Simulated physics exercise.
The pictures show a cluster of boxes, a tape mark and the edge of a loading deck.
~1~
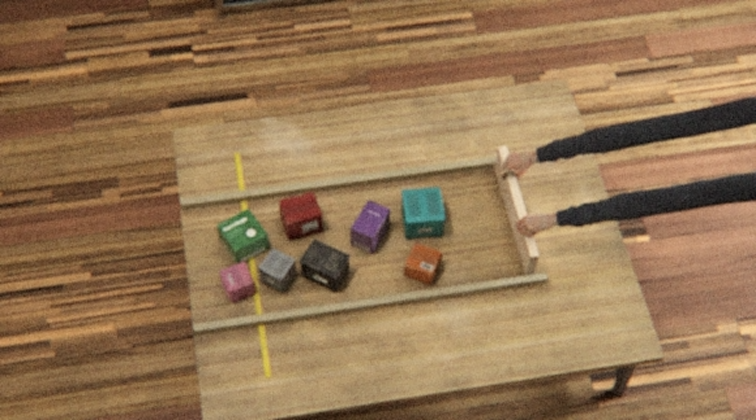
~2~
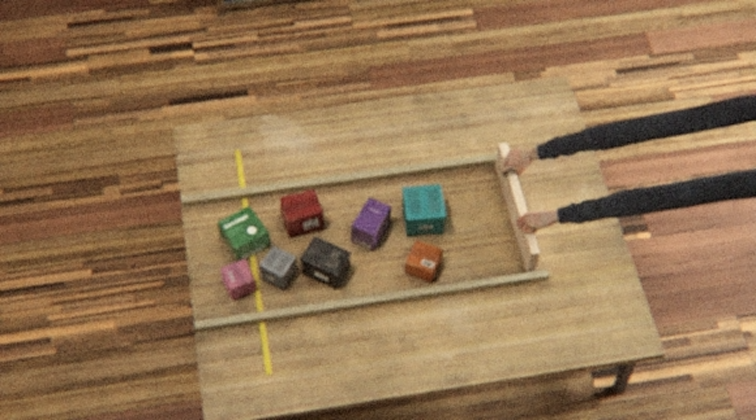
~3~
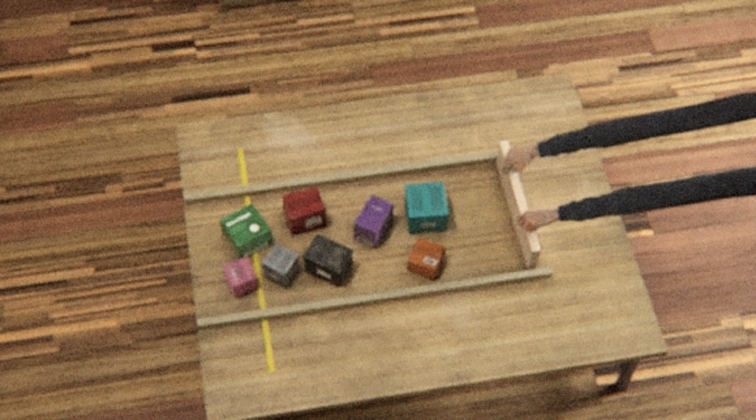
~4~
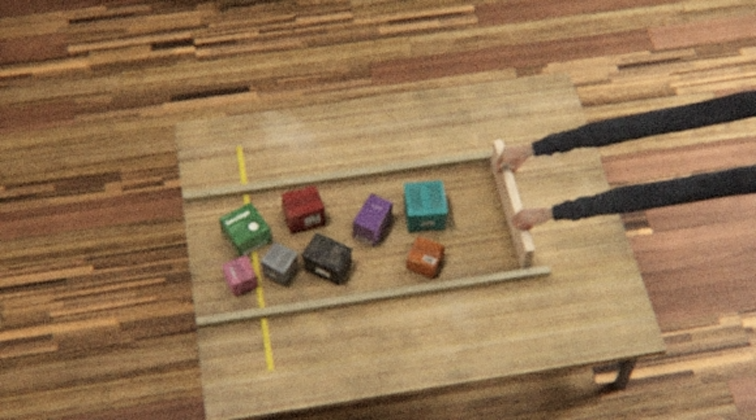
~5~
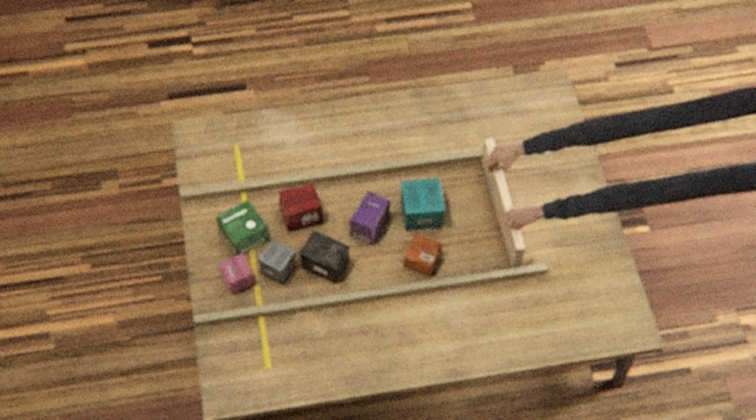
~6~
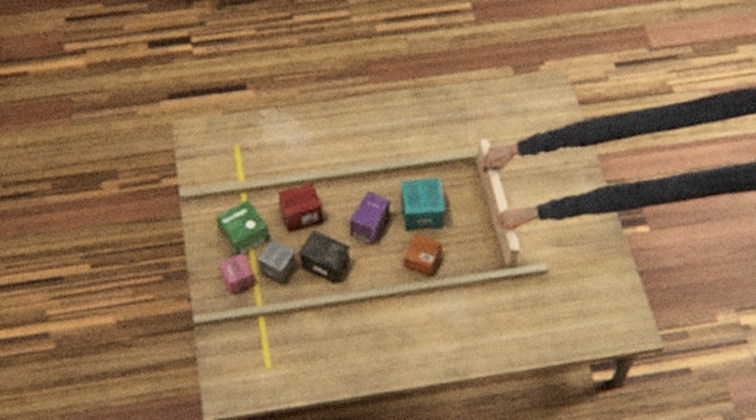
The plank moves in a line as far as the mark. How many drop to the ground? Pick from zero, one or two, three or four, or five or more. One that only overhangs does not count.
Outcome: The number that fall off is three or four.
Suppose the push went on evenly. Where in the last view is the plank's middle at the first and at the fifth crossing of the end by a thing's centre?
At (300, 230) for the first, at (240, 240) for the fifth.
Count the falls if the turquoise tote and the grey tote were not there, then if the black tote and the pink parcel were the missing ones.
First 0, then 1.
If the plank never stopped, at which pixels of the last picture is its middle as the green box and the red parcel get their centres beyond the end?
At (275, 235) for the green box; at (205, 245) for the red parcel.
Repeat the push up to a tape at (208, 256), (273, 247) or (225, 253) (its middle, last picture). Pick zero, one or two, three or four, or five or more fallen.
In that order: Five or over; one or two; five or more.
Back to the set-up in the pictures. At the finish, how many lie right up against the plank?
3 of them.
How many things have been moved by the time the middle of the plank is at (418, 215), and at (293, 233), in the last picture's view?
By then 3, and 8.
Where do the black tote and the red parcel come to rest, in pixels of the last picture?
The black tote at (204, 277), the red parcel at (229, 201).
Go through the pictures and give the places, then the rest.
Pink parcel (238, 282); green box (243, 237); grey tote (278, 271); plank (516, 210); tape (252, 258), in the first frame.
Green box (244, 234); purple box (371, 224), in the second frame.
Grey tote (281, 266); plank (517, 205), in the third frame.
Pink parcel (240, 276); orange box (425, 257), in the fourth frame.
Green box (243, 228); black tote (325, 257), in the fifth frame.
Pink parcel (238, 274); green box (243, 228); grey tote (277, 263); plank (497, 204); tape (251, 250), in the sixth frame.
Soon after, none off yet; pink parcel at rest near (238, 274); green box at rest near (243, 228); grey tote at rest near (277, 263).
Then, none off yet; pink parcel at rest near (238, 274); green box moving near (239, 229); grey tote moving near (276, 263).
Further on, none off yet; pink parcel moved well along near (190, 281); green box moved about its own width near (208, 231); grey tote moved well along near (219, 268).
By the end, the number that fall off is three or four; fallen, grey tote, green box and pink parcel.
